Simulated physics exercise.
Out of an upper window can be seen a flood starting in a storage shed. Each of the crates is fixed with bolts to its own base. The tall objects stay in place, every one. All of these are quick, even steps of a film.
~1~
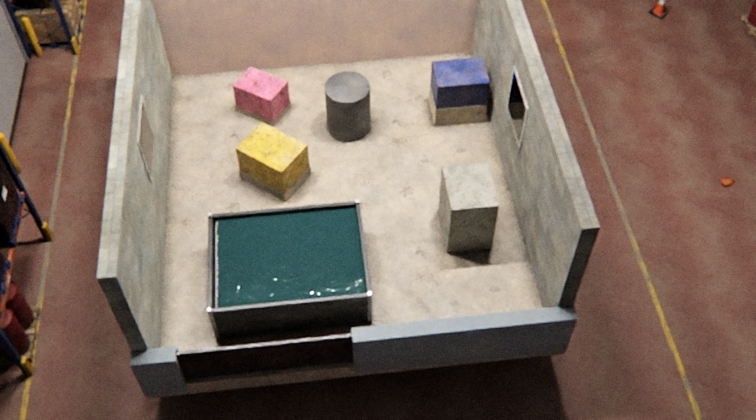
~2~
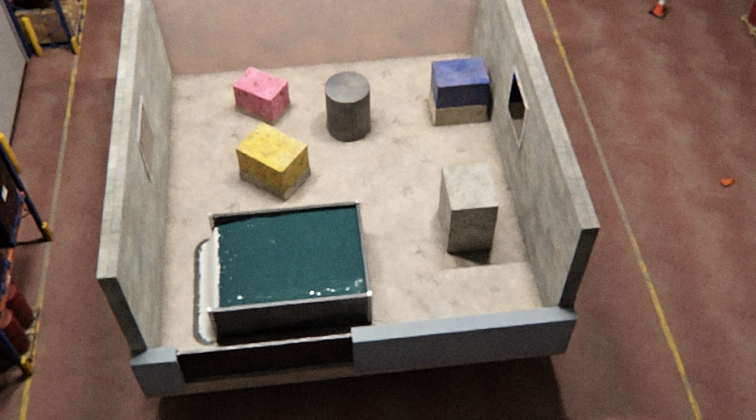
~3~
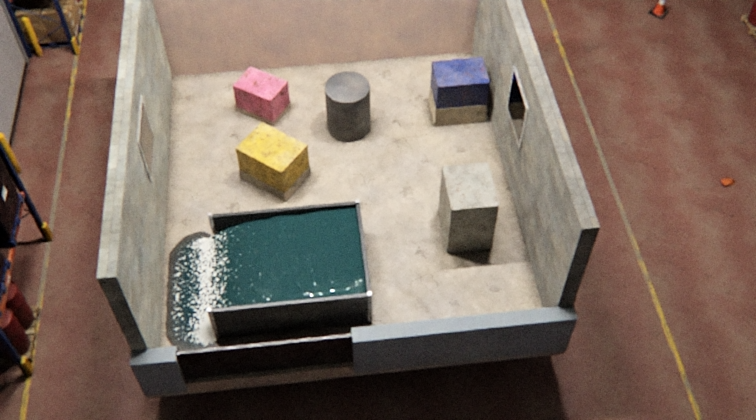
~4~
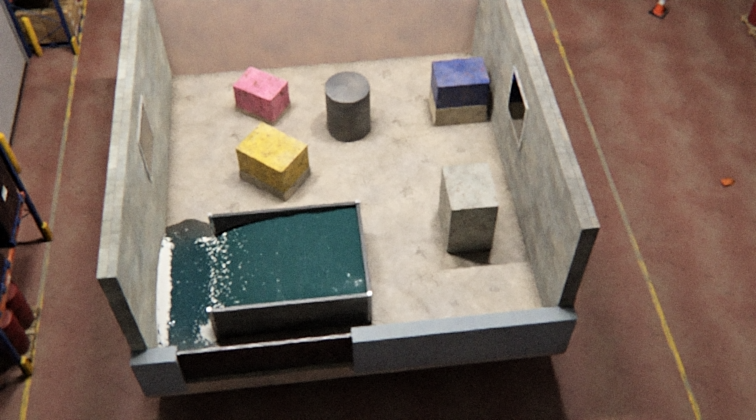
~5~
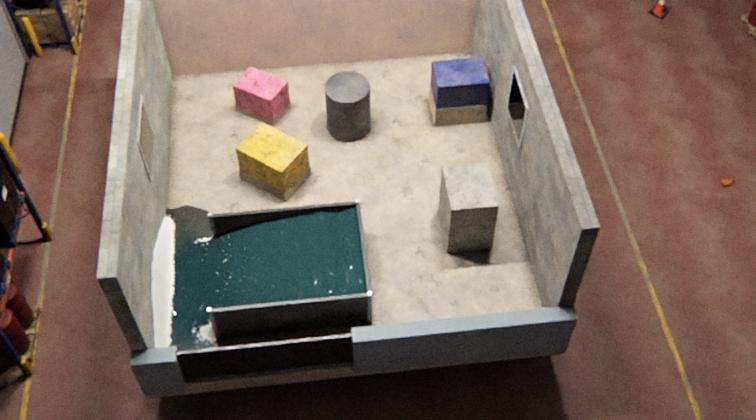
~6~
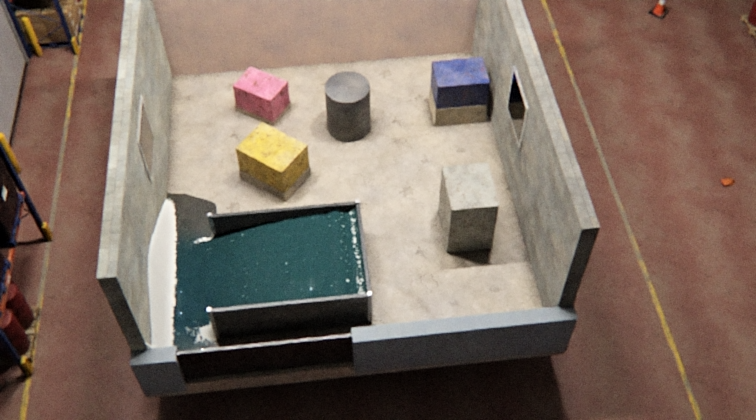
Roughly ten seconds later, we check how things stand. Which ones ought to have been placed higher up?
In the end: The blue crate stays dry; the yellow crate stays dry; the pink crate gets soaked.
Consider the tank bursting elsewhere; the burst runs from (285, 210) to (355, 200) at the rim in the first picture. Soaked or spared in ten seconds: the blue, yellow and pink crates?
Result: Blue is not reached; yellow is swamped; pink is swamped.
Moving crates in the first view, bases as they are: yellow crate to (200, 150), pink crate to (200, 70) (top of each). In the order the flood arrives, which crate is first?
My guess is the crate marked yellow.
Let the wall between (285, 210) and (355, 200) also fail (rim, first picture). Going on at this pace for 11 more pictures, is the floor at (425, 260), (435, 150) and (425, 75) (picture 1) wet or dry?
Those three places would be still unsoaked, soaking and soaking, in that order.
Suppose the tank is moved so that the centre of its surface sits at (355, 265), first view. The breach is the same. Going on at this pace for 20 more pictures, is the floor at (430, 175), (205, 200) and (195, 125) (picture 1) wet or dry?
The first spot is not reached, the second inundated, and the third inundated.
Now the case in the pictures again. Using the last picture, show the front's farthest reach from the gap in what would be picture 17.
Somewhere around (173, 81).
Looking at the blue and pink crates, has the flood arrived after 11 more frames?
Blue clear, pink flooded.
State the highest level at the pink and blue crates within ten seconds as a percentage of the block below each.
About 250 % and 30 %.
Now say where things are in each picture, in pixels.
Still water in the tank at (288, 257), in the first frame.
Water pours out at (217, 279) and has run to (213, 342), in the second frame.
The front is at a hidden place, out from the gap at (217, 281), in the third frame.
The front is at a hidden place, out from the gap at (217, 282), in the fourth frame.
The front is at (167, 214), out from the gap at (218, 282), in the fifth frame.
The front is at (168, 198), out from the gap at (218, 283), in the sixth frame.
A moment on, water covers 20 % of the floor; the blue crate not reached, the yellow crate water round its plinth, the pink crate not reached.
Next, water covers 35 % of the floor; the blue crate not reached, the yellow crate water round its plinth, the pink crate water round its plinth.
Then, water covers 60 % of the floor; the blue crate not reached, the yellow crate water round its plinth, the pink crate water round its plinth.
Later, water covers 95 % of the floor; the blue crate water round its plinth, the yellow crate water round its plinth, the pink crate water round its plinth.
In the end, water covers 100 % of the floor; the blue crate stayed above the water, the yellow crate stayed above the water, the pink crate was topped.
